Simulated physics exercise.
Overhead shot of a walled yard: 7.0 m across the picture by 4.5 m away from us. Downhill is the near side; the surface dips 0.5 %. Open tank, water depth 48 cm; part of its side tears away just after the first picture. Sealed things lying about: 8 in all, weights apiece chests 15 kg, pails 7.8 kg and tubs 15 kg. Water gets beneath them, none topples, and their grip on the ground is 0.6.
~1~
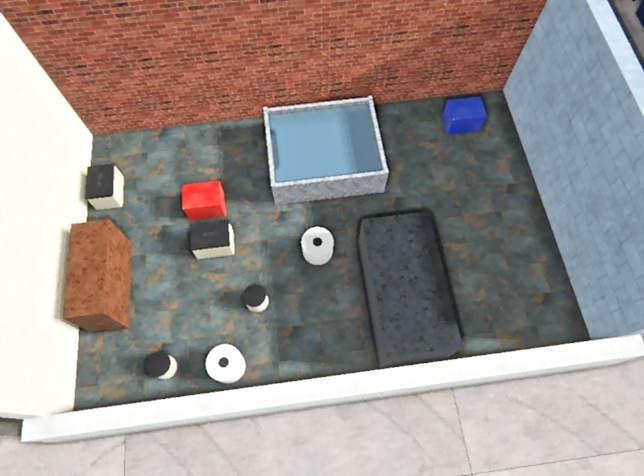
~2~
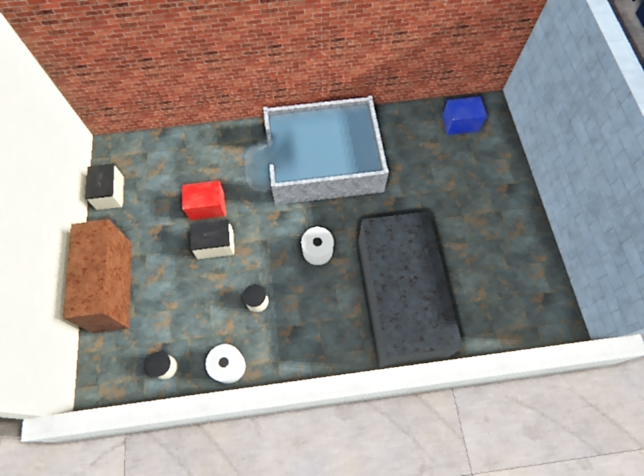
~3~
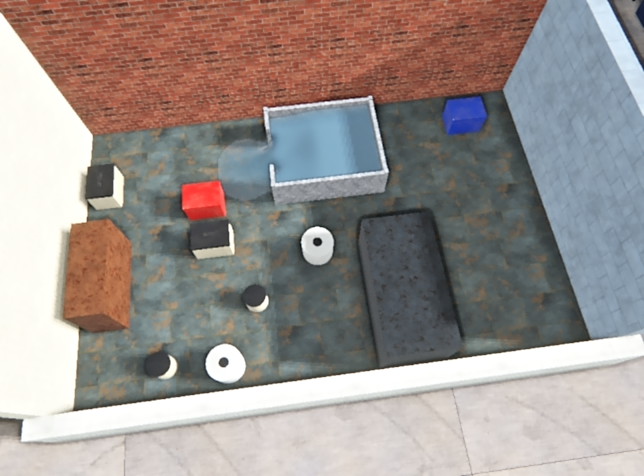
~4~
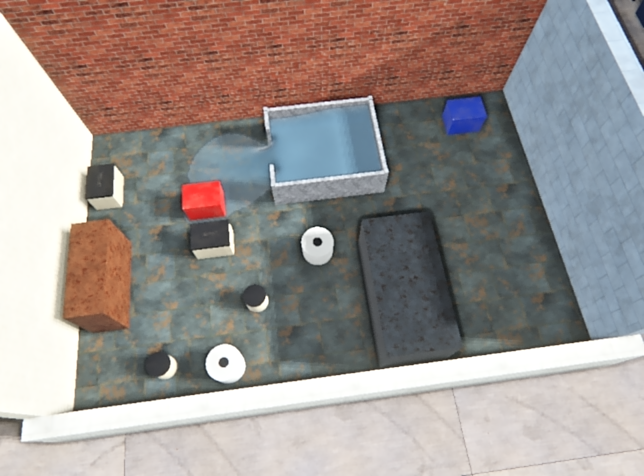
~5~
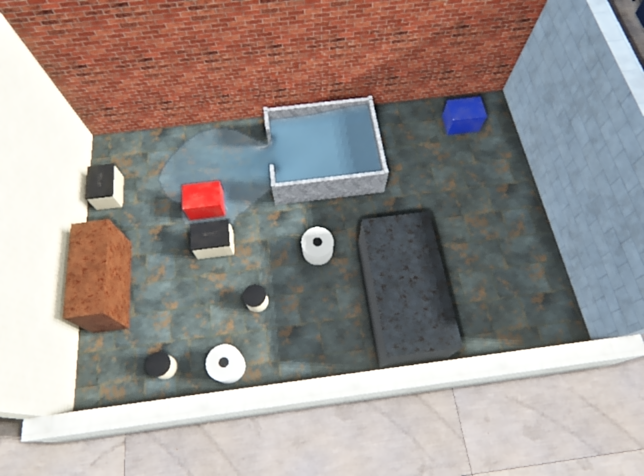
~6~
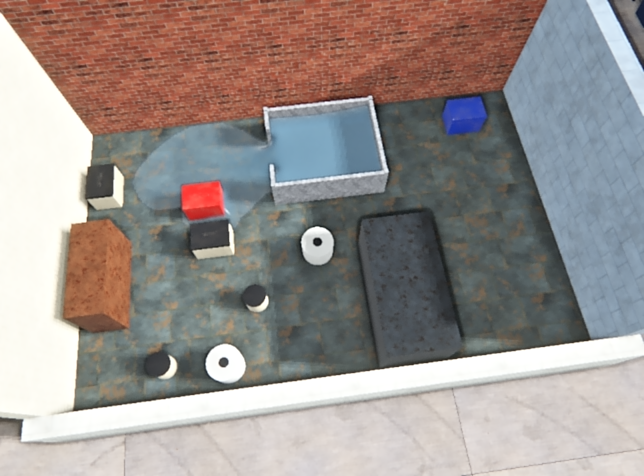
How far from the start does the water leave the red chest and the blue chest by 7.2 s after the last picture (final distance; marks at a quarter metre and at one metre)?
I'd say the red chest goes a long distance. I'd say the blue chest remains almost still.
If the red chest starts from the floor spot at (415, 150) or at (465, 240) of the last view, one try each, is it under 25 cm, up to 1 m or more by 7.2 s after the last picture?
In that order: It hardly budges; it hardly budges.
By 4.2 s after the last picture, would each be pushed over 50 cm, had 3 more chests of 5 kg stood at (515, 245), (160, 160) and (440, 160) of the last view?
Within it, beyond it, within it.
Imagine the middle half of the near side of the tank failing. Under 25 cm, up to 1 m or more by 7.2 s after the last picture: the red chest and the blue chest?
Outcome - red chest: No real movement, blue chest: No real movement.
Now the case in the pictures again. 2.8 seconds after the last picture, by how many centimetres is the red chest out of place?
I'd put it at around 120 cm.
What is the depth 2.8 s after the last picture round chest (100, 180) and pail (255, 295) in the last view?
I'd put it at 15 cm and 1 cm respectively.
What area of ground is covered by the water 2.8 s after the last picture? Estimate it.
13 m2.
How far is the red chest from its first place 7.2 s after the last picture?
I'd estimate some 250 centimetres.
Then, 0.9 s after the last picture the red chest is near (161, 223), 0.7 m from its start, aground; the blue chest is near (467, 108), 0.0 m from its start, aground; 1 afloat.
Then, 2.8 s after the last picture the red chest is near (147, 260), 1.2 m from its start, aground; the blue chest is near (467, 108), 0.0 m from its start, aground; 1 afloat.
Then, 4.8 s after the last picture the red chest is near (164, 331), 2.0 m from its start, aground; the blue chest is near (467, 108), 0.0 m from its start, aground; 0 afloat.
Then, 7.2 s after the last picture the red chest is near (177, 350), 2.3 m from its start, afloat; the blue chest is near (467, 108), 0.0 m from its start, aground; 2 afloat.
